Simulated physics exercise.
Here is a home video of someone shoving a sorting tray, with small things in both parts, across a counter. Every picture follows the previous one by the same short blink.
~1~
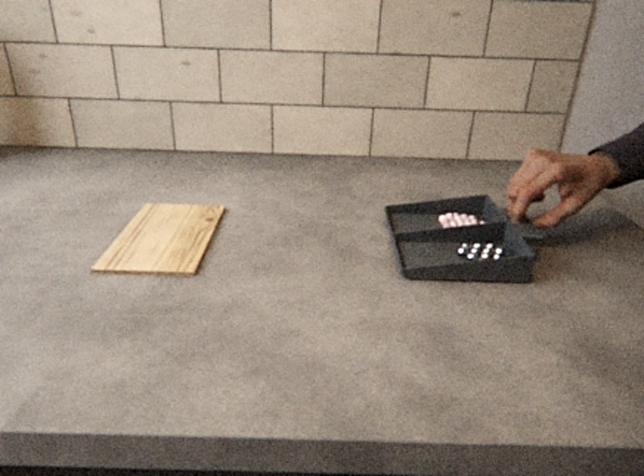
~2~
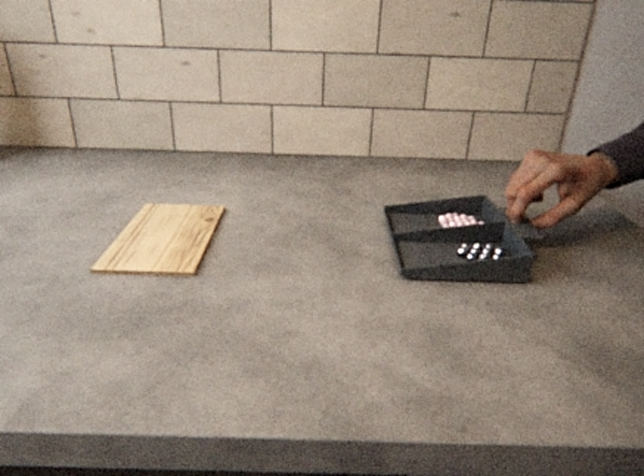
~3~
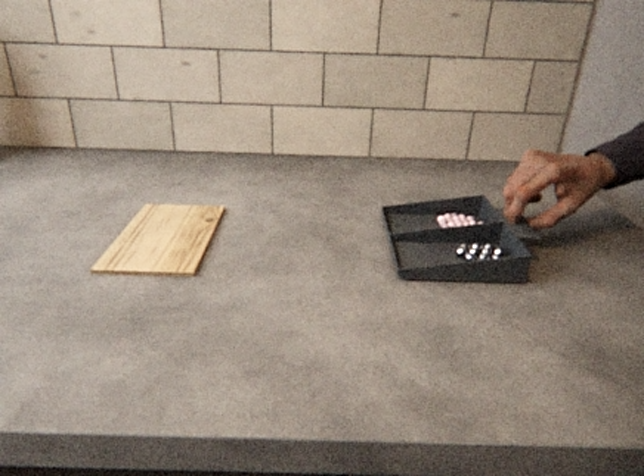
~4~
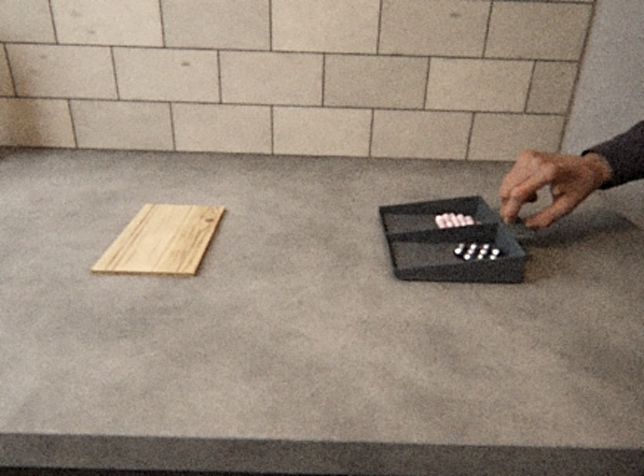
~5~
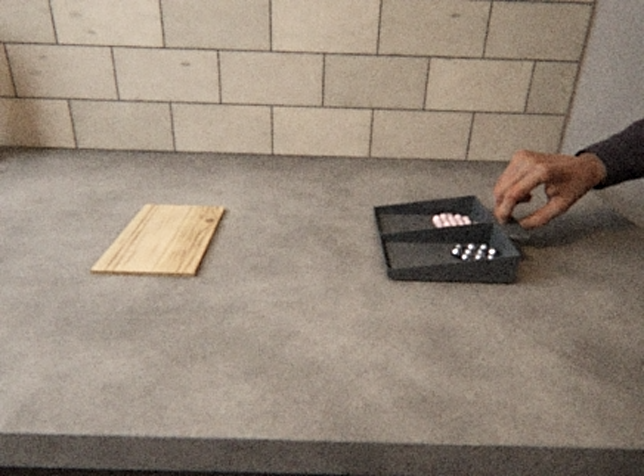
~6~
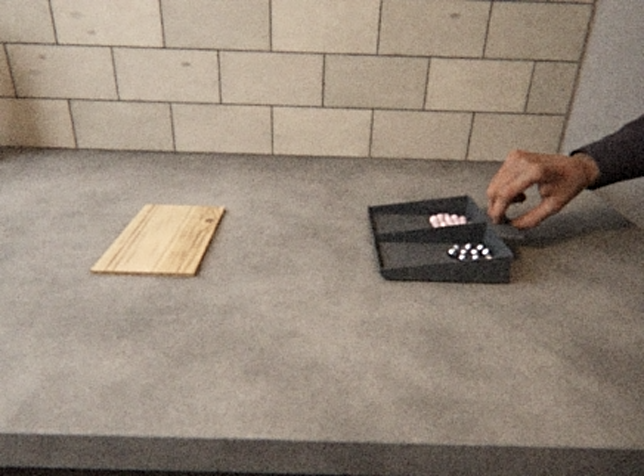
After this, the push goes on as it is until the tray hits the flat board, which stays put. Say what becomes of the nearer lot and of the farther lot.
In this case the nearer lot is kept in, and the farther lot is kept in too.
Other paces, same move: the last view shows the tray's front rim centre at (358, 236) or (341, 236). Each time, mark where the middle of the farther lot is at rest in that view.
About (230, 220), then about (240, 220).
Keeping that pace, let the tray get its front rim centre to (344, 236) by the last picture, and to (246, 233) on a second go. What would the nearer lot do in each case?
With the first speed it never leaves, and with the second it partly escapes.
Then, 0.63 s after the last picture, tray still sliding, front rim near (297, 234); nearer lot all inside; farther lot all inside.
Then, 1.37 s after the last picture, tray stopped at the flat board; nearer lot all inside; farther lot all inside.
Then, 1.58 s after the last picture, tray stopped at the flat board; nearer lot all inside, moved towards the front rim; farther lot all inside.
By the end, tray stopped at the flat board; nearer lot all inside, moved towards the front rim; farther lot all inside, moved towards the front rim.
